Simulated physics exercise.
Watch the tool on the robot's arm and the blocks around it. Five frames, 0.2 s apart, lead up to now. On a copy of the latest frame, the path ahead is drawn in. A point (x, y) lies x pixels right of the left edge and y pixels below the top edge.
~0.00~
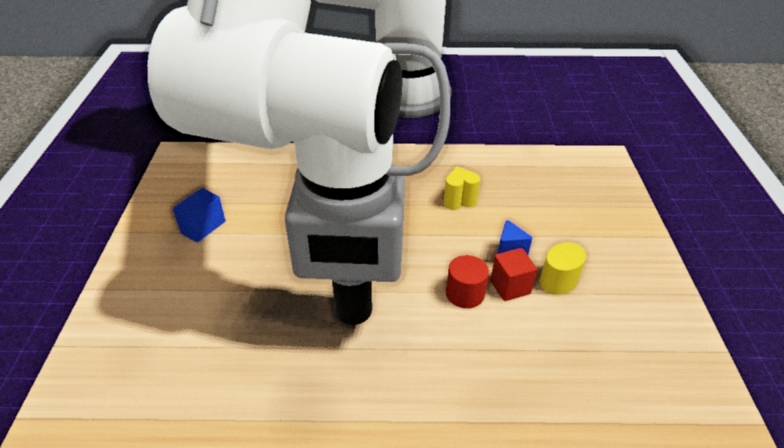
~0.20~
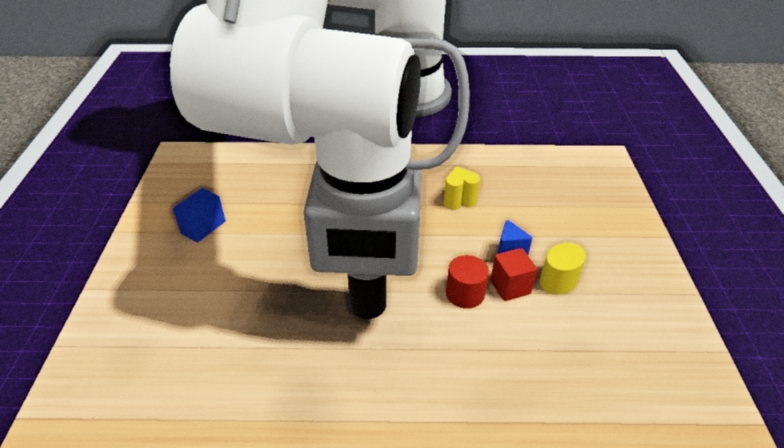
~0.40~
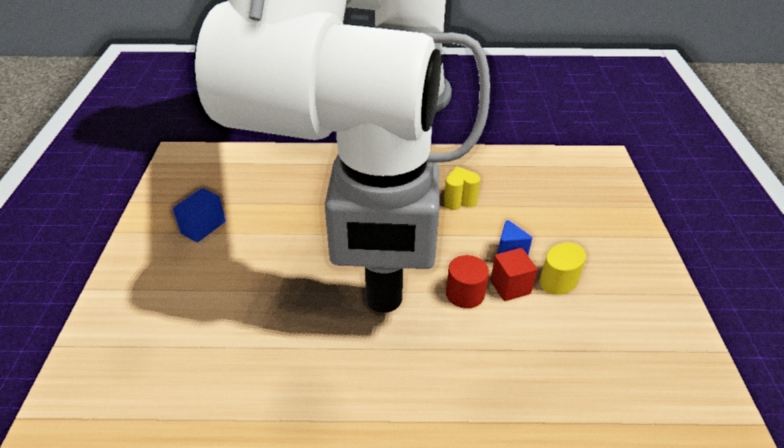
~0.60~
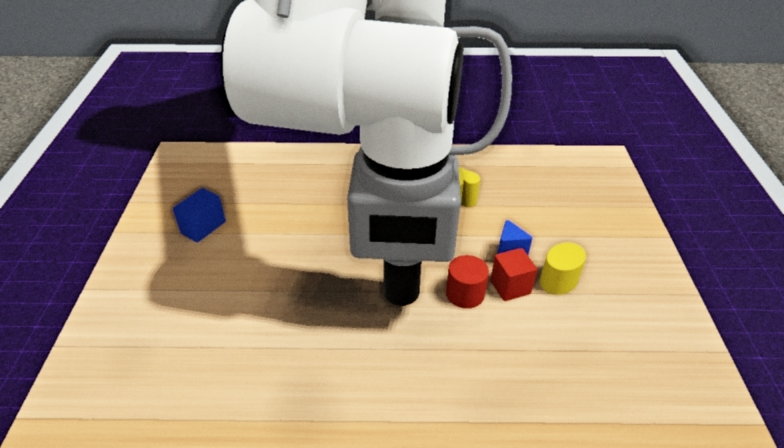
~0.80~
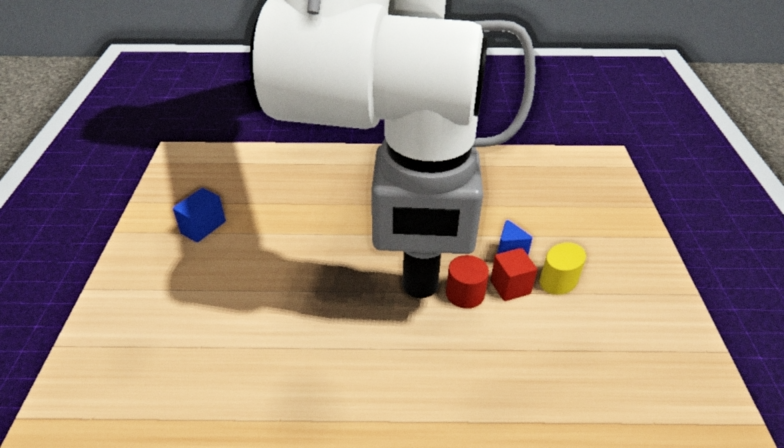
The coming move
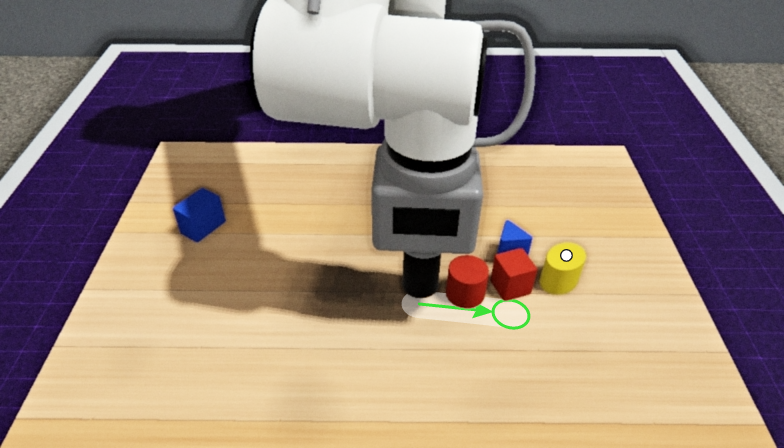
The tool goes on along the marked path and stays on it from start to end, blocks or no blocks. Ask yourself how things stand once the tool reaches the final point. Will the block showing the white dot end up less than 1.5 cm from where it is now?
Yes, that is what happens.
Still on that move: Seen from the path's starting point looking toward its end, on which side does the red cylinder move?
It goes toward the left-hand side.
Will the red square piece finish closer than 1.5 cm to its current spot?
Final answer: No.
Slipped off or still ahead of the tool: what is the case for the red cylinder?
Prediction: Slipped aside.
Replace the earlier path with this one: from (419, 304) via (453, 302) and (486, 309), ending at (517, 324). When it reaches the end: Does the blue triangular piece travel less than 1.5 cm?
Yes.
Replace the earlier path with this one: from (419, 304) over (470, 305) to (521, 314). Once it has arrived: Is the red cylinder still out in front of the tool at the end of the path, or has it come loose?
I believe the red cylinder loses its place ahead of the tool and slips off.
The line goes in a line from (419, 304) to (511, 314); the dot is on the yellow oval.
What follows on the original path. Halfway along, tool at (468, 290); red cylinder at (493, 263); red square piece at (528, 257), turned 20° clockwise.
At the end, tool at (515, 295); red cylinder at (503, 259); blue triangular piece unmoved; red square piece at (538, 253), turned 25° clockwise; yellow oval at (575, 254).
